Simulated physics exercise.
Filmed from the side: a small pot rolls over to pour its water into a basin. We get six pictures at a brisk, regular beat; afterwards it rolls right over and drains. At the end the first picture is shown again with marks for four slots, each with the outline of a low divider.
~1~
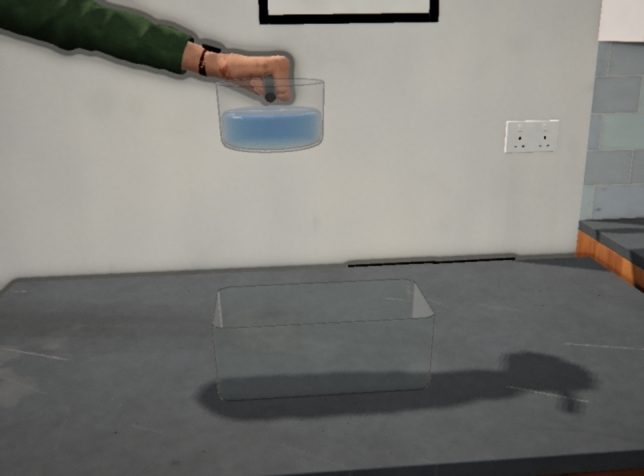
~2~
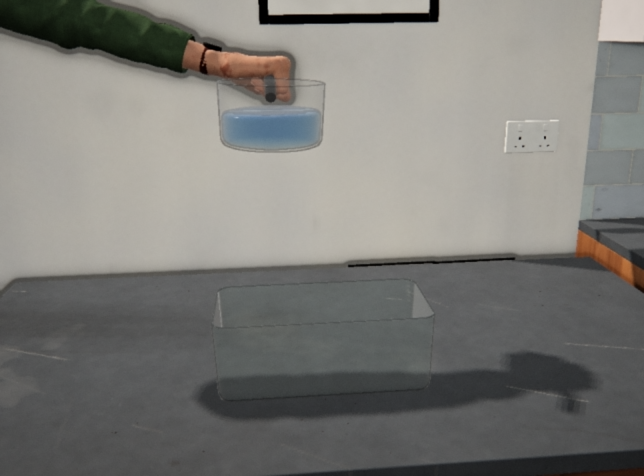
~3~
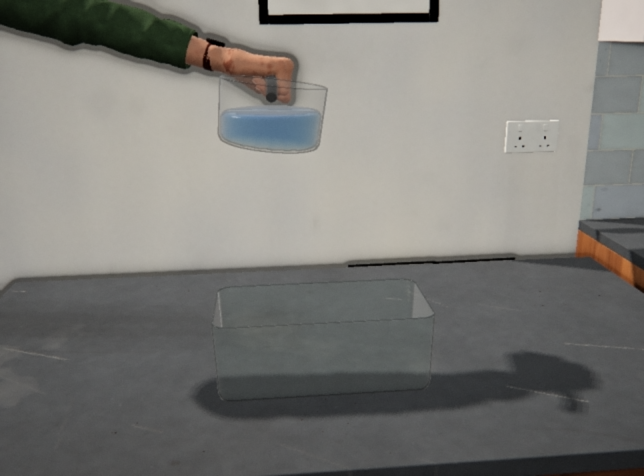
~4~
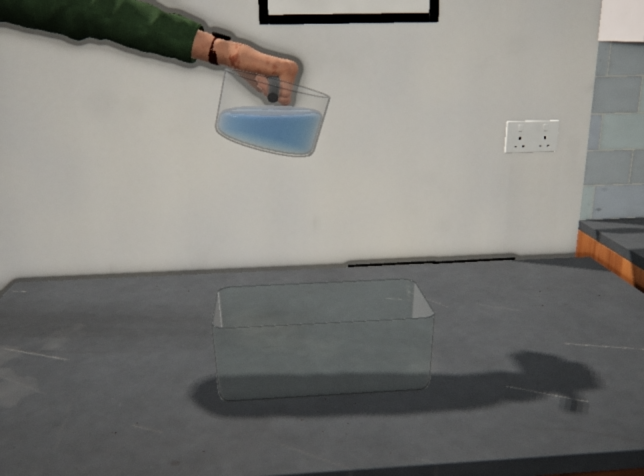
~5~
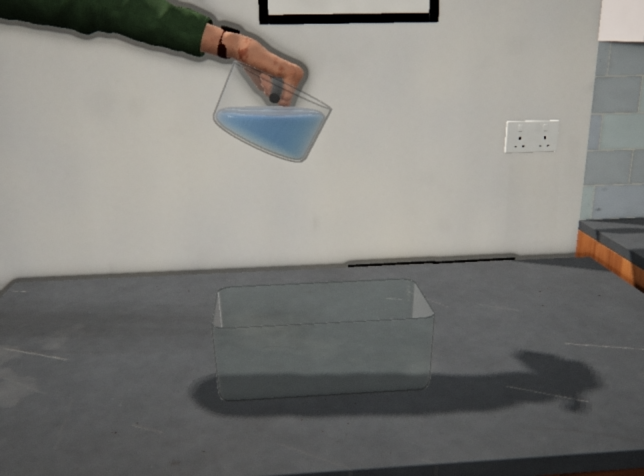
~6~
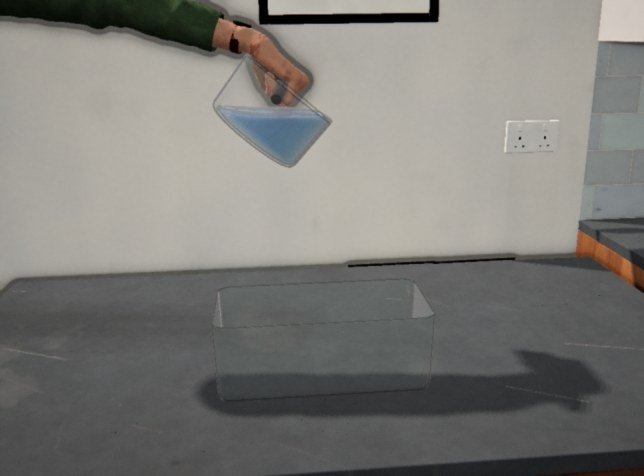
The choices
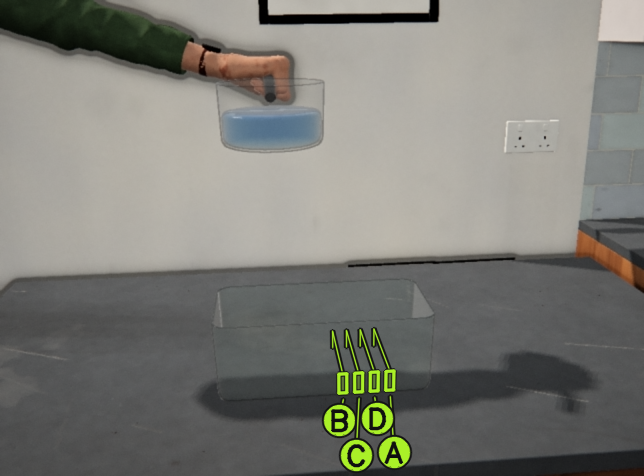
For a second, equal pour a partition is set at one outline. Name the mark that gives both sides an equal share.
Position D.
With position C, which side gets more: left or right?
More ends on the right.
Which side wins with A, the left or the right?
More ends on the left.
In lime, A at (390, 396); B at (343, 399); C at (359, 398); D at (374, 397).
For position A, about 67 % ends left of the wall and 28 % right of it; 5 % is lost outside.
For position B, about 18 % ends left of the wall and 78 % right of it; 4 % is lost outside.
For position C, about 29 % ends left of the wall and 67 % right of it; 4 % is lost outside.
For position D, about 51 % ends left of the wall and 45 % right of it; 4 % is lost outside.
